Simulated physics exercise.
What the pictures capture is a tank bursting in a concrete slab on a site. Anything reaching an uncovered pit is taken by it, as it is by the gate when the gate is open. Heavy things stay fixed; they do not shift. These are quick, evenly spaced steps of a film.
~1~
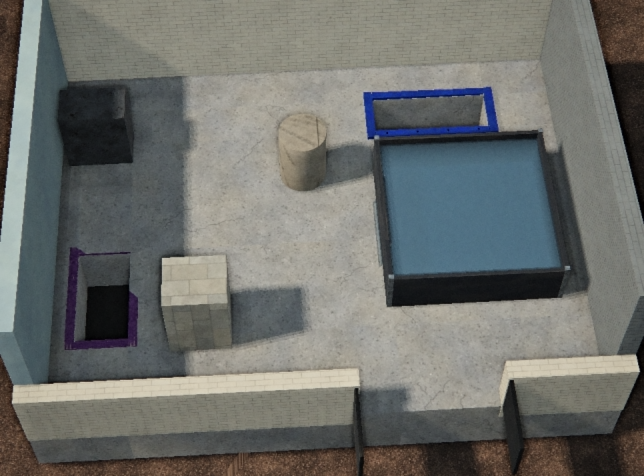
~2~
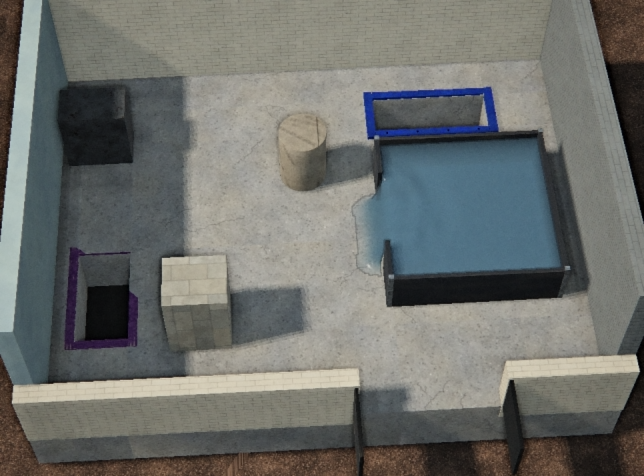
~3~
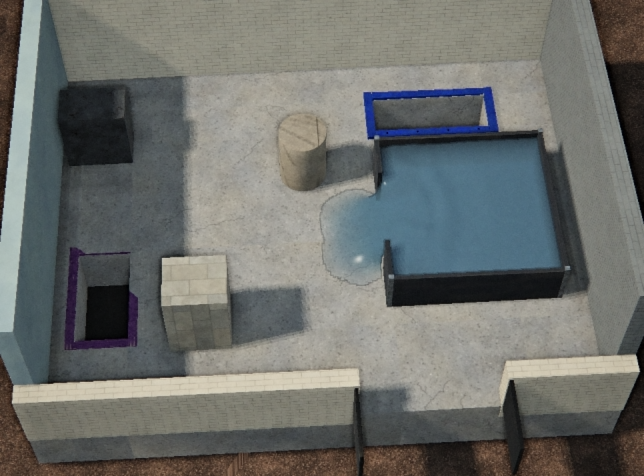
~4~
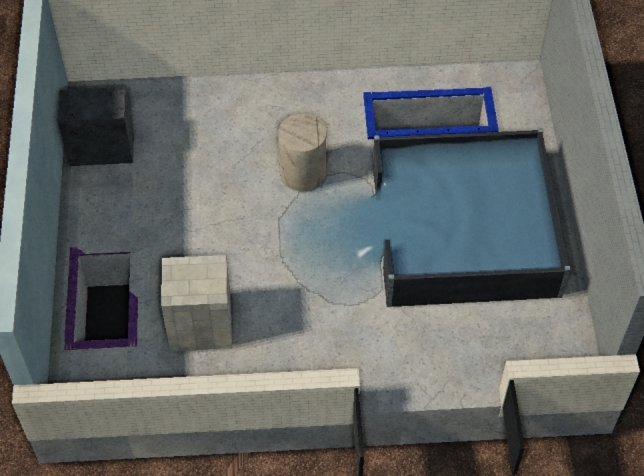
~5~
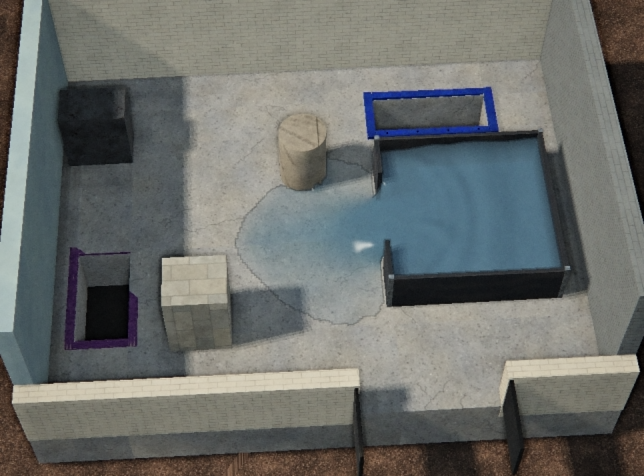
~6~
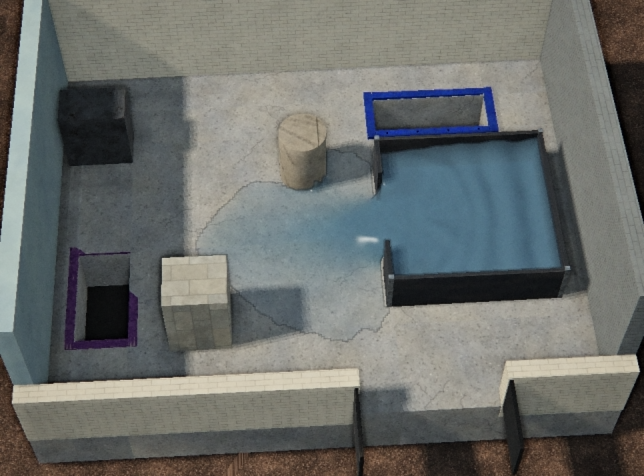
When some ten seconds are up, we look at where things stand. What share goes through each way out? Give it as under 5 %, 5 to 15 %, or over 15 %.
In order: The gate never reaches five per cent, the purple pit clears fifteen per cent, the blue pit never reaches five per cent.
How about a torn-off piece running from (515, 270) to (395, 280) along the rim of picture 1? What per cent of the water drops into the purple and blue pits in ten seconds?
Per cent: Purple 4, blue 0.
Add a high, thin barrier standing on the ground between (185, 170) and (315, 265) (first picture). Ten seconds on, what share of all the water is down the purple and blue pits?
Approximate split, purple: 20 in a hundred; blue: 2 in a hundred.
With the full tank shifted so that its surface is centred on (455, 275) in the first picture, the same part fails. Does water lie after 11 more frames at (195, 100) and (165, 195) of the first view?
The first spot ends up bone-dry, while the second ends up waterlogged.
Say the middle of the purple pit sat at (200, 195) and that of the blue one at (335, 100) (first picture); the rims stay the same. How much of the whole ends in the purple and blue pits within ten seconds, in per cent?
Of everything, purple catches 40 per cent while blue catches 0 per cent.
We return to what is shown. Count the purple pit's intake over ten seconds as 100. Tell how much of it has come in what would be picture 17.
Around 10 percent.
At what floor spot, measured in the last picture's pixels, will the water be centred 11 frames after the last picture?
Close to (373, 235), I reckon.
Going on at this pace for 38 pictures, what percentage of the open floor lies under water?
Estimate: Near 70 %.
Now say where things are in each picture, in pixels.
In the first frame, the open tank at (468, 205) is whole and still.
In the second frame, the front is at (375, 270), out from the gap at (385, 224).
In the third frame, water pours out at (384, 226) and has run to (334, 268).
In the fourth frame, the front is at (287, 219), out from the gap at (384, 226).
In the fifth frame, the front is at (244, 247), out from the gap at (384, 226).
In the sixth frame, water pours out at (385, 225) and has run to a hidden place.
A moment on, water covers 30 % of the floor; the gate 0 %, the purple pit 1 %, the blue pit 0 %.
Next, water covers 40 % of the floor; the gate 0 %, the purple pit 5 %, the blue pit 0 %.
Then, water covers 60 % of the floor; the gate 0 %, the purple pit 14 %, the blue pit 0 %.
Later, water covers 70 % of the floor; the gate 0 %, the purple pit 31 %, the blue pit 0 %.
In the end, water covers 85 % of the floor; the gate 1 %, the purple pit 48 %, the blue pit 0 %.
